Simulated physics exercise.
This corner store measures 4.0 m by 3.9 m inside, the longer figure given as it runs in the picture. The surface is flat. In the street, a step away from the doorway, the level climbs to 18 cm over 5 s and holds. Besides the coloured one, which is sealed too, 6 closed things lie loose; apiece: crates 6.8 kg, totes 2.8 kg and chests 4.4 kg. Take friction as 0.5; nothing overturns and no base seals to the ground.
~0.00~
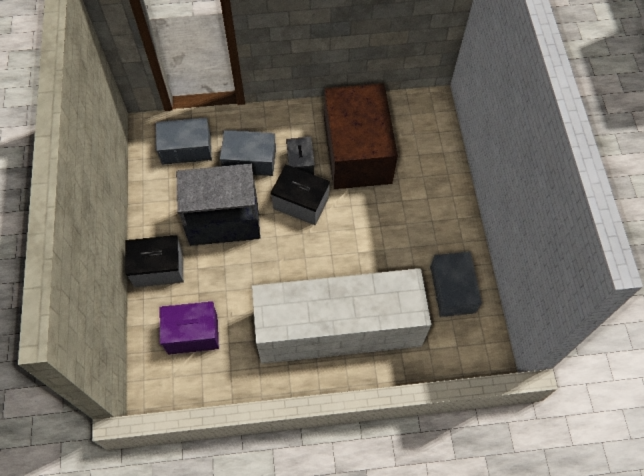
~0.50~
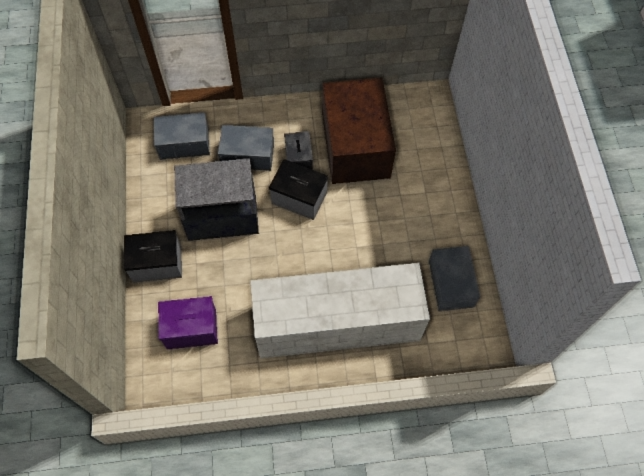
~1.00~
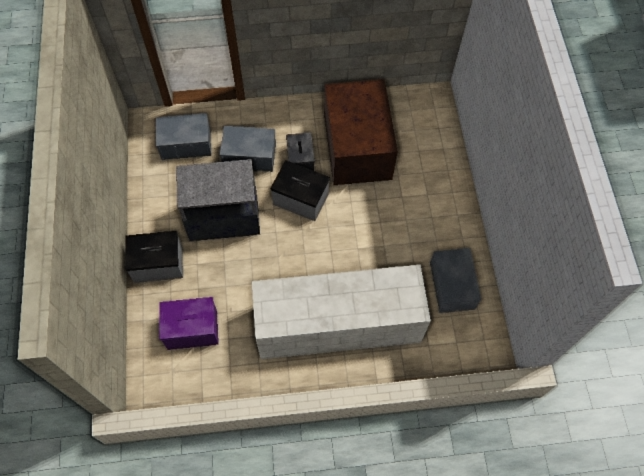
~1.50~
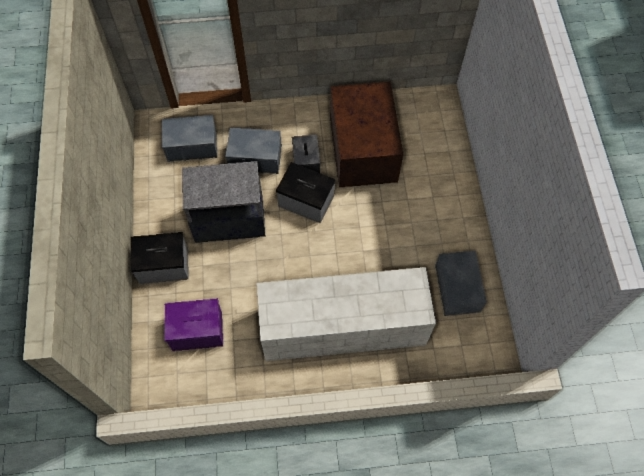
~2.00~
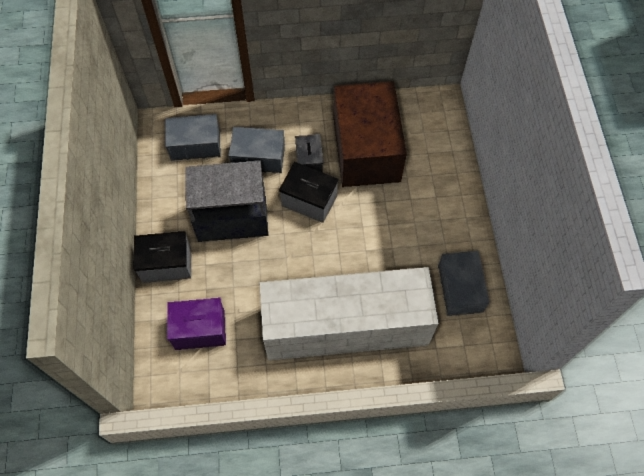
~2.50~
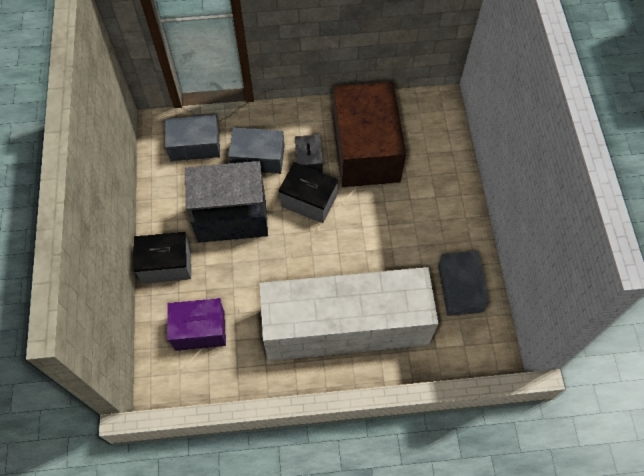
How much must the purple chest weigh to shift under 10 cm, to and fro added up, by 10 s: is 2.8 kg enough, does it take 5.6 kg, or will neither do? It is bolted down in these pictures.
Verdict: Neither weight holds it.
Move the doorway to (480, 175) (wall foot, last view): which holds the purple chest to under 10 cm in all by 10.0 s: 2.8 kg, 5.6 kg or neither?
In that case neither load is enough.
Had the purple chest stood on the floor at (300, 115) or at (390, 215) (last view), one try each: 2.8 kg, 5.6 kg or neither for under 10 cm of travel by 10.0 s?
In turn: Neither holds; neither holds.
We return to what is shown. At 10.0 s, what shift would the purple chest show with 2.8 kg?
About 120 cm.
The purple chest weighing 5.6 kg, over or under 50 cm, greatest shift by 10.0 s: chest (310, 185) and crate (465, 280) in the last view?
In turn: Past it, under.
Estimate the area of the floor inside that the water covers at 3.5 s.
About 1.0 m2.
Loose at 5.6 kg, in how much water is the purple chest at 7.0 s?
Roughly 2 cm.
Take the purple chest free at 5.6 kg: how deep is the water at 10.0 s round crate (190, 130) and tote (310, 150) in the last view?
Roughly 5 and 5 cm.
After 3.5 s the purple chest would be 0 cm from its start with 2.8 kg and 0 cm from its start with 5.6 kg; 0 cm of water round it then.
After 4.5 s the purple chest would be 0 cm from its start with 2.8 kg and 0 cm from its start with 5.6 kg; 0 cm of water round it then.
After 7.0 s the purple chest would be 37 cm from its start with 2.8 kg and 16 cm from its start with 5.6 kg; 2 cm of water round it then.
After 10.0 s the purple chest would be 129 cm from its start with 2.8 kg and 120 cm from its start with 5.6 kg; 5 cm of water round it then.
